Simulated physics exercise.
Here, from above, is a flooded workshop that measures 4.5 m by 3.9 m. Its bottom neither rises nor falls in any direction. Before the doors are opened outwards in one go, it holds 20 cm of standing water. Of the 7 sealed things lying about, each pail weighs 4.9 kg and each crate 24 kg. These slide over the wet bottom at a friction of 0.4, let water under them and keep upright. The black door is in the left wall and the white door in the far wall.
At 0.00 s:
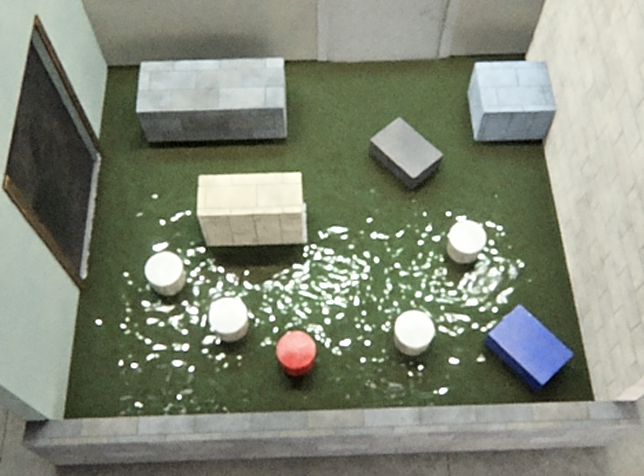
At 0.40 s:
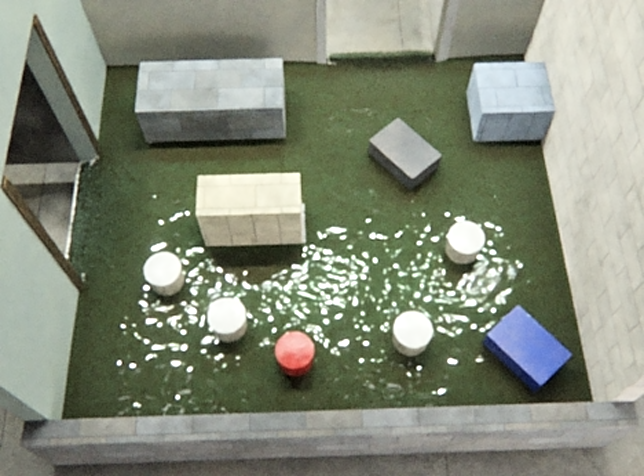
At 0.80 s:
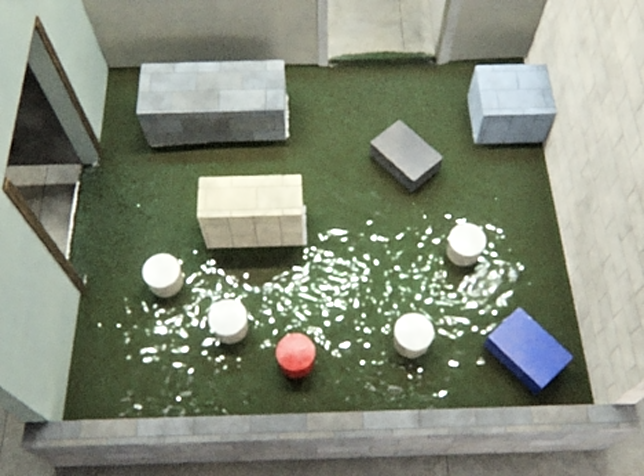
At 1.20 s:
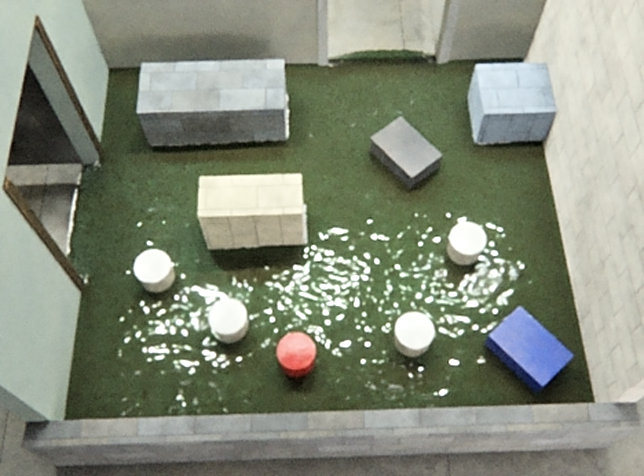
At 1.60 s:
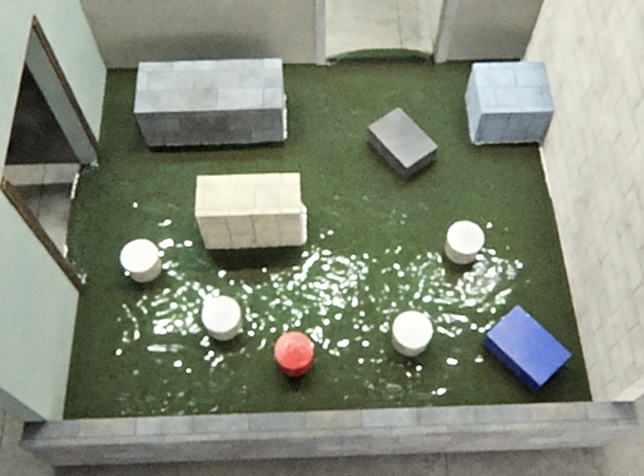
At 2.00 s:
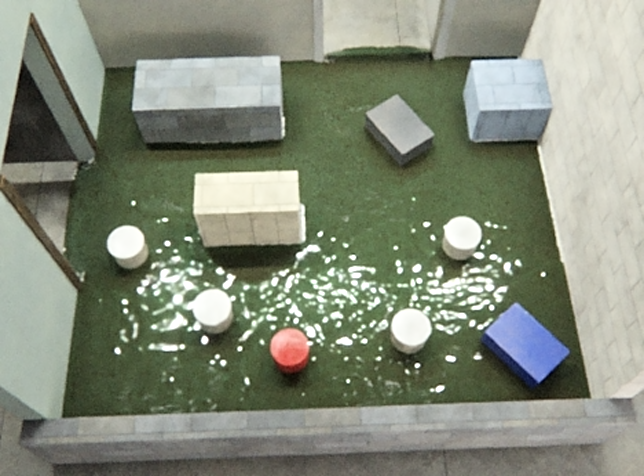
In a flooded workshop, the black door on the left and the white door at the back opened outwards, then the leftmost white drum drifted slowly towards the left doorway while most other things barely moved.
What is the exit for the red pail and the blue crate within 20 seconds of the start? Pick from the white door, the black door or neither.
As for the red pail, it's black door, and for the blue crate, it's neither one.
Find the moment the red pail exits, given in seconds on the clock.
Close to 15.5 s, I'd say.
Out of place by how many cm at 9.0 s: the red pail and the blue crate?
I'd say about 100 and 50 centimetres.
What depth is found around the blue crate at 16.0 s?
Around 5 cm.
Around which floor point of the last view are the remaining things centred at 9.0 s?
Near (360, 253).
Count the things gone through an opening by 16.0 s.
Total: 5.
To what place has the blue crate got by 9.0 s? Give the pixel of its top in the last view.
The top is close to pixel (494, 303).
After 4.0 s the red pail is near (245, 335), 0.4 m from its start, afloat; the blue crate is near (510, 324), 0.2 m from its start, afloat; 1 of 7 are out; 6 afloat.
After 9.0 s the red pail is near (195, 312), 0.9 m from its start, afloat; the blue crate is near (494, 303), 0.5 m from its start, aground; 3 of 7 are out; 3 afloat.
After 16.0 s the red pail has gone out by the black door; the blue crate is near (494, 303), 0.4 m from its start, aground; 5 of 7 are out; 0 afloat.
After 20.0 s the red pail has gone out by the black door; the blue crate is near (494, 303), 0.4 m from its start, aground; 5 of 7 are out; 0 afloat.
